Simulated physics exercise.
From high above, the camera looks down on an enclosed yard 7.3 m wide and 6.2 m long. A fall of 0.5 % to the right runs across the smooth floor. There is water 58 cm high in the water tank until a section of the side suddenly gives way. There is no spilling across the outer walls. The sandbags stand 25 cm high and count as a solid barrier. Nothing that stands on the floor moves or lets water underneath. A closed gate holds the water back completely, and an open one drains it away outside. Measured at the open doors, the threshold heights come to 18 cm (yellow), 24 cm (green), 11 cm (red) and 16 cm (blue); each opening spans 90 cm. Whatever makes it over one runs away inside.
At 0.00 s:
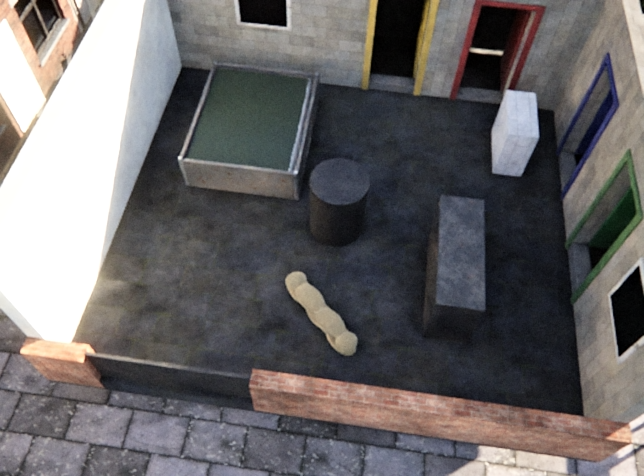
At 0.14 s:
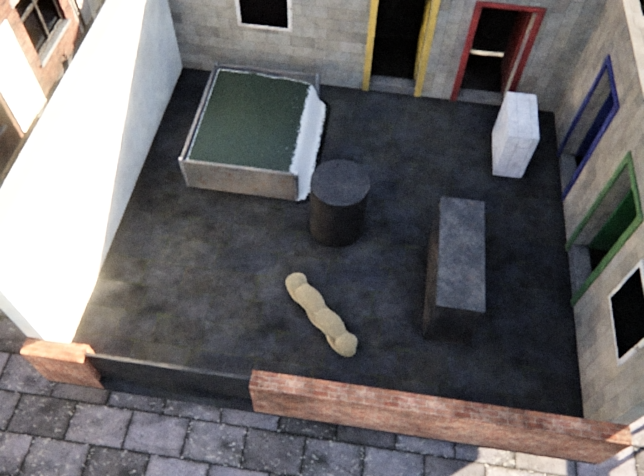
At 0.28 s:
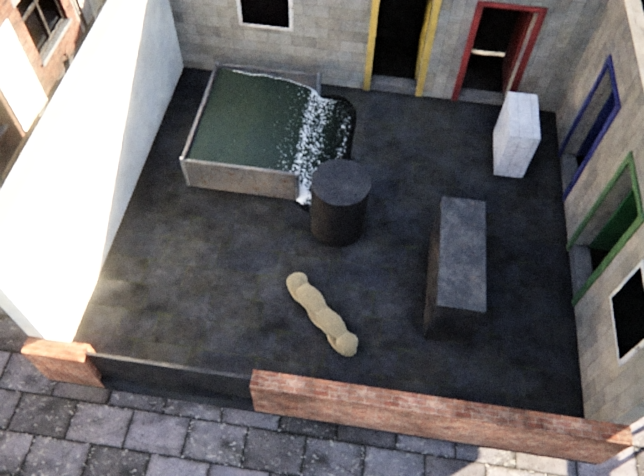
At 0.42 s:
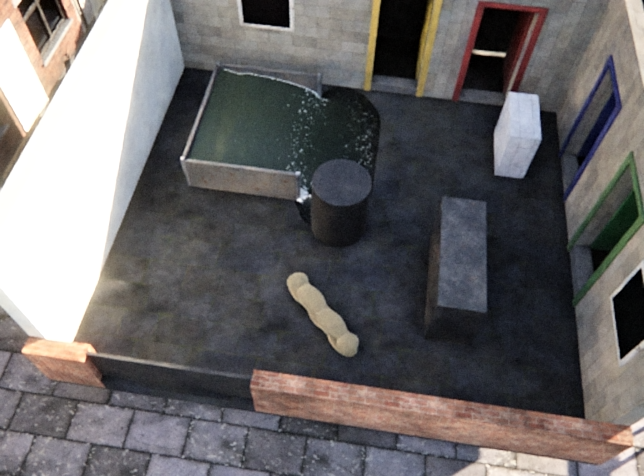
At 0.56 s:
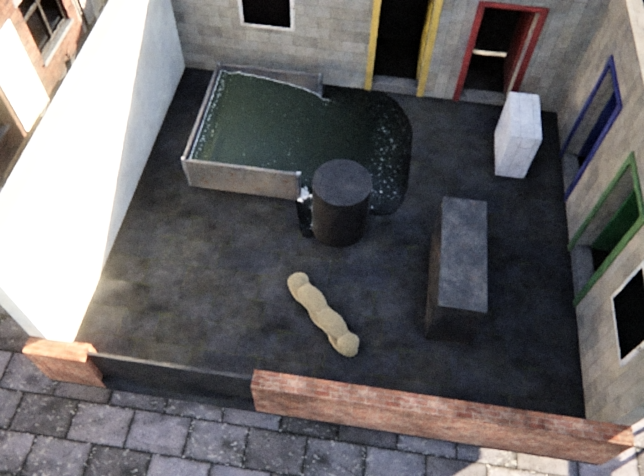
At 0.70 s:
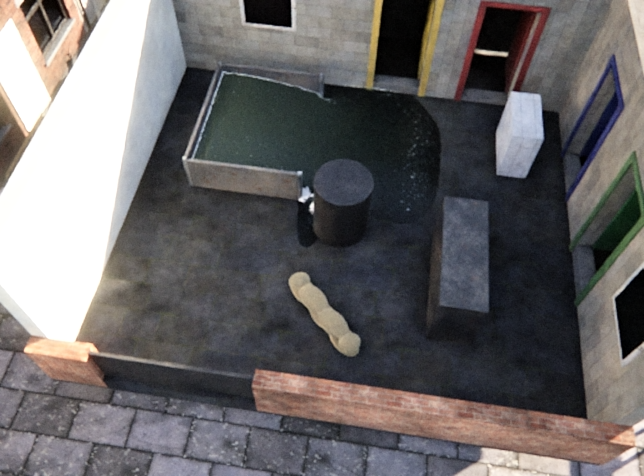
Dark green water pouring from the open right side of a tank, spreading rightward across a walled yard's floor around a dark cylinder.
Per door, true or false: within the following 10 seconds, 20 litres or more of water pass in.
Yellow door: False. Green door: False. Red door: True. Blue door: True.
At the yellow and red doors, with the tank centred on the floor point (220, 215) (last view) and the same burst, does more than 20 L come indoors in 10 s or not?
Yellow gets no more than that, red gets more than that.
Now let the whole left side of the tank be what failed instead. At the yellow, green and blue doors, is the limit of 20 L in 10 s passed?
Note: Yellow short of the mark, green short of the mark, blue short of the mark.
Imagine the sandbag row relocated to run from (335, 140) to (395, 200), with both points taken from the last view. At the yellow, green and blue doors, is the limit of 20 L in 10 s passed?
Door by door: Yellow limit kept, green limit kept, blue limit kept.
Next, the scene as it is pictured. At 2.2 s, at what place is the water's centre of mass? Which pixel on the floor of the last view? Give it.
Its balance point lies near (383, 157).
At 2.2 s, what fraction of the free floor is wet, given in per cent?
Roughly 40 percent.
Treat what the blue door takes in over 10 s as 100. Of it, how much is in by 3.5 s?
That works out near 45%.
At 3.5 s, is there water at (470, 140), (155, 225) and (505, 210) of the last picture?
Point 1: Reached; point 2: Unreached; point 3: Reached.
After 1.4 s water covers 35 % of the floor and is deepest (30 cm) near (496, 165); yellow door 15 cm at the sill, 0 L in, green door not reached, red door 7 cm at the sill, 0 L in, blue door not reached.
After 2.2 s water covers 40 % of the floor and is deepest (40 cm) near (552, 116); yellow door 14 cm at the sill, 0 L in, green door 15 cm at the sill, 0 L in, red door 15 cm at the sill, 0 L in, blue door 13 cm at the sill, 1 L in.
After 3.5 s water covers 50 % of the floor and is deepest (30 cm) near (552, 116); yellow door 9 cm at the sill, 0 L in, green door 18 cm at the sill, 0 L in, red door 21 cm at the sill, 46 L in, blue door 22 cm at the sill, 19 L in.
After 6.0 s water covers 60 % of the floor and is deepest (22 cm) near (566, 435); yellow door 9 cm at the sill, 0 L in, green door 8 cm at the sill, 0 L in, red door 12 cm at the sill, 88 L in, blue door 10 cm at the sill, 42 L in.
After 10.0 s water covers 90 % of the floor and is deepest (12 cm) near (543, 284); yellow door 6 cm at the sill, 0 L in, green door 9 cm at the sill, 0 L in, red door 5 cm at the sill, 89 L in, blue door 7 cm at the sill, 42 L in.
